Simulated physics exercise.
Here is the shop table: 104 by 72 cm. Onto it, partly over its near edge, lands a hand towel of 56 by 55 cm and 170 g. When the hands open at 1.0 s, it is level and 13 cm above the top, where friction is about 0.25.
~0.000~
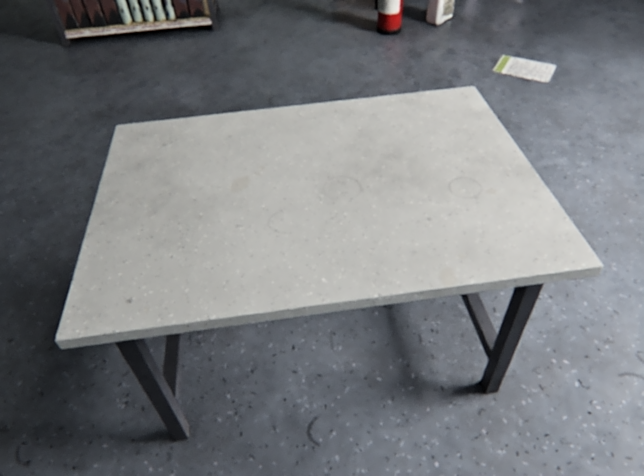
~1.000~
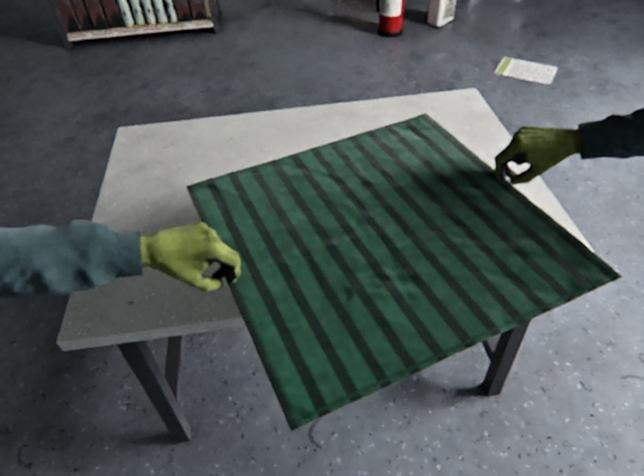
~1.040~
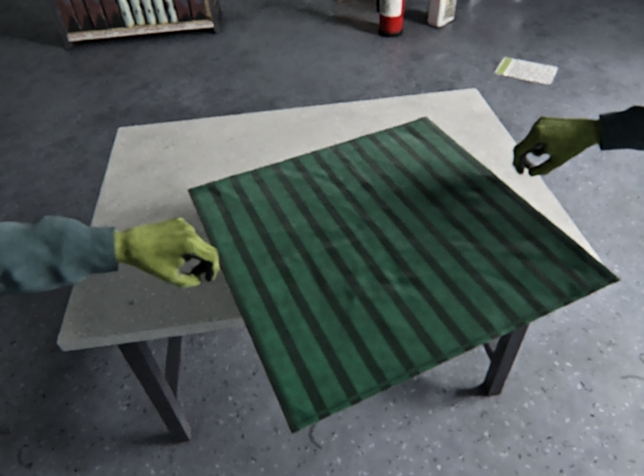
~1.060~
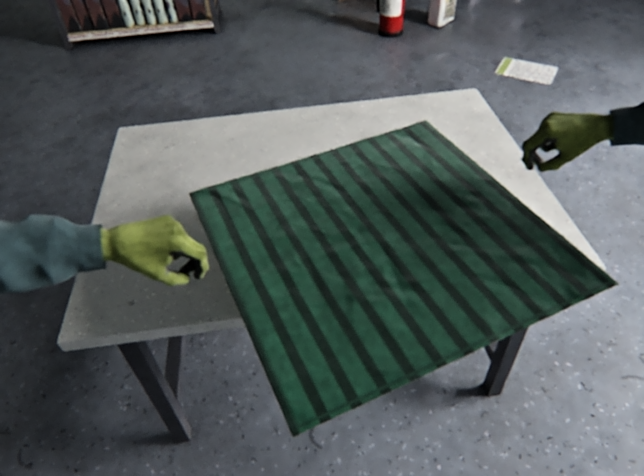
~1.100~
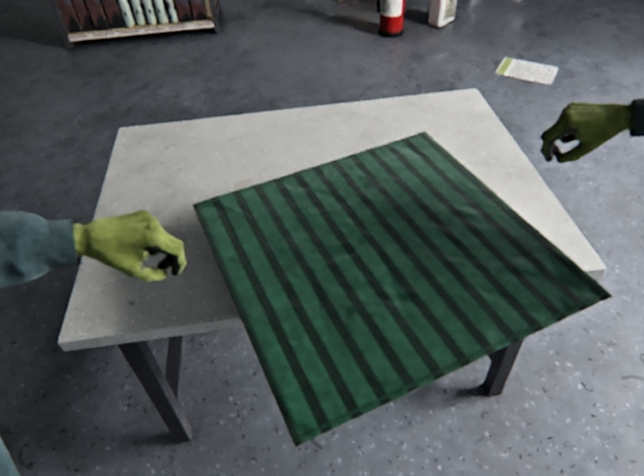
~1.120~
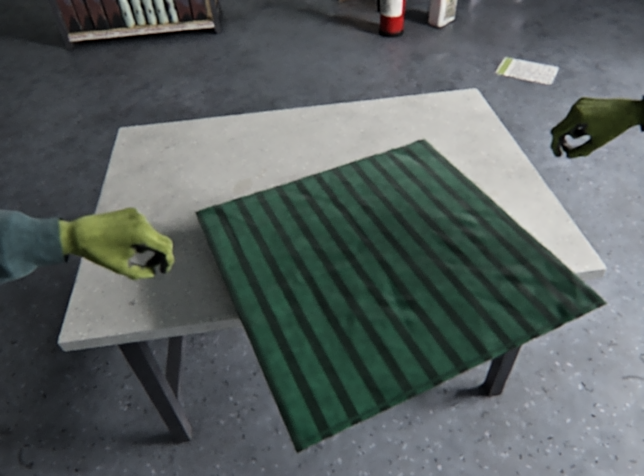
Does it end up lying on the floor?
Yes, it comes off.
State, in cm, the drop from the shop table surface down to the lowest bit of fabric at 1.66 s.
It's hanging something like 60 cm below the top at that point.
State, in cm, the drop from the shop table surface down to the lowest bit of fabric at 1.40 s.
Roughly 36 centimetres below the top.
After 1.4 s, 40 % of the hand towel is still over the top.
After 1.7 s, 0 % of the hand towel is still over the top.
After 1.9 s, 0 % of the hand towel is still over the top.
After 2.2 s, 0 % of the hand towel is still over the top.
After 4.4 s, 0 % of the hand towel is still over the top.
